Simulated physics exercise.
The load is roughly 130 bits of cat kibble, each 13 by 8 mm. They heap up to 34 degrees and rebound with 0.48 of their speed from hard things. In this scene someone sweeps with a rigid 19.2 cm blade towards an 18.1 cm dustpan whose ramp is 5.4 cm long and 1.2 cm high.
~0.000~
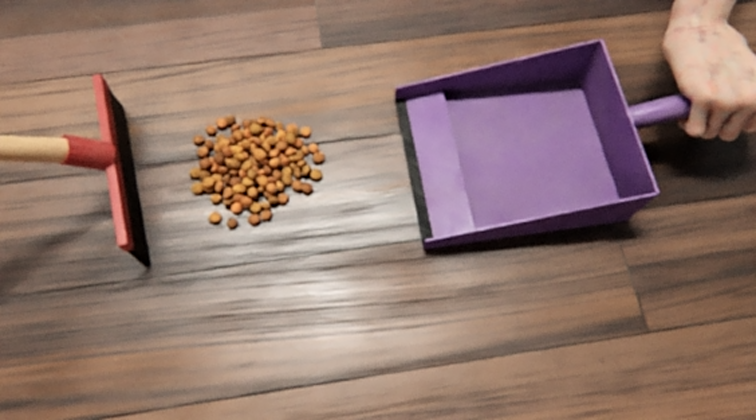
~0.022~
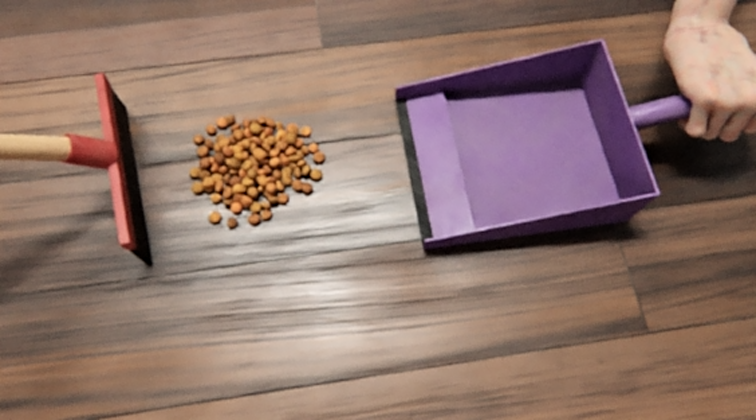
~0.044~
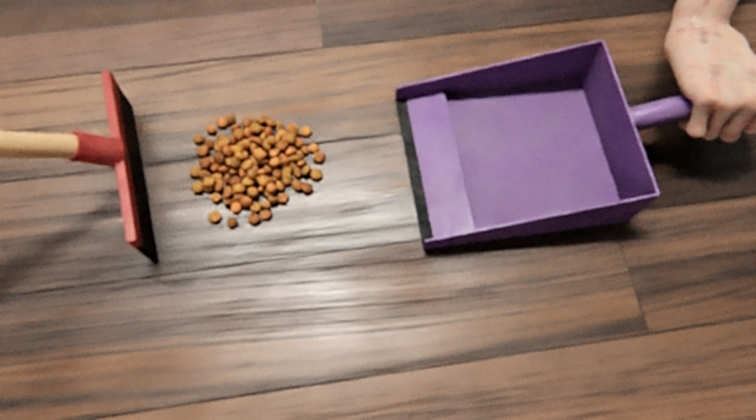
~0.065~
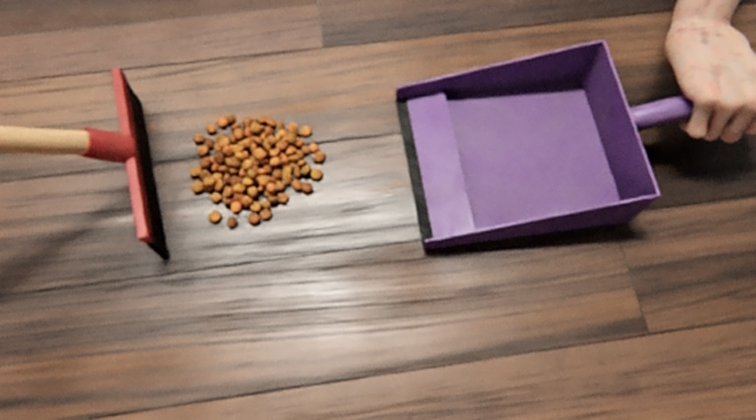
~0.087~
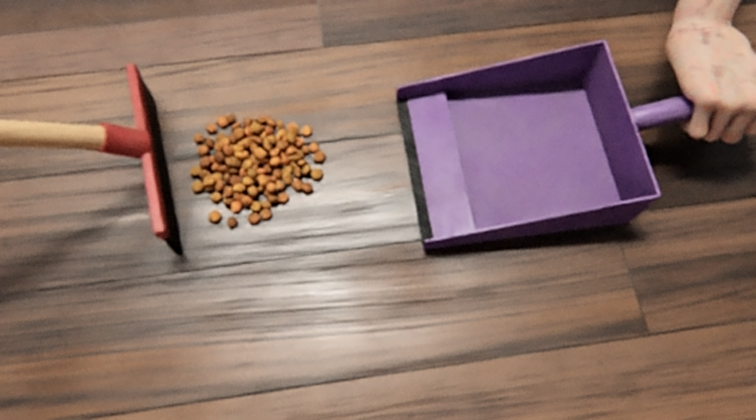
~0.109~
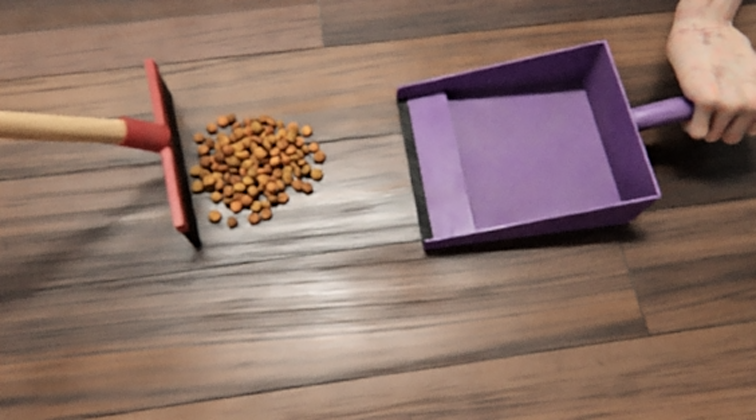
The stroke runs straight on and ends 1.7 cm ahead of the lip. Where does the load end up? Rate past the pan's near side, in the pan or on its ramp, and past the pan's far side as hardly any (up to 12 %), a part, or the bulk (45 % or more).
Near side: Hardly any, pan: A part, far side: A part.
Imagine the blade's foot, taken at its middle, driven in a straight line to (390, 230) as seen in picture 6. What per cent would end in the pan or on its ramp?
Some 15 percent.
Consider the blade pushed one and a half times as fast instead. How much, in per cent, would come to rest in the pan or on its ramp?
I'd put it at close to 45 per cent.
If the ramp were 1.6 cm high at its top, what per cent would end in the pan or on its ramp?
That would give something like 30 per cent.
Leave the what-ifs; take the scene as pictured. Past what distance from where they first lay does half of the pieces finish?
That distance is around 18 cm.
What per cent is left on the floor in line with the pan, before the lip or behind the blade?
35 %.
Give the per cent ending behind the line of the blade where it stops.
Something like 10 per cent, roughly.
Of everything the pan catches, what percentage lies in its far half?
Roughly 90 per cent.
Then, at 0.24 s, middle of the blade 13 cm from the lip; 0 % over the lip, far side 15 %, near side 0 %.
After 0.33 s, middle of the blade 5 cm from the lip; 0 % over the lip, far side 30 %, near side 0 %.
Then, at 0.55 s, middle of the blade 3 cm from the lip; 30 % over the lip, far side 35 %, near side 0 %.
In the end, at 1.1 s, near side 0 %, pan 30 %, far side 35 %, in front of the lip or behind the blade 35 %.
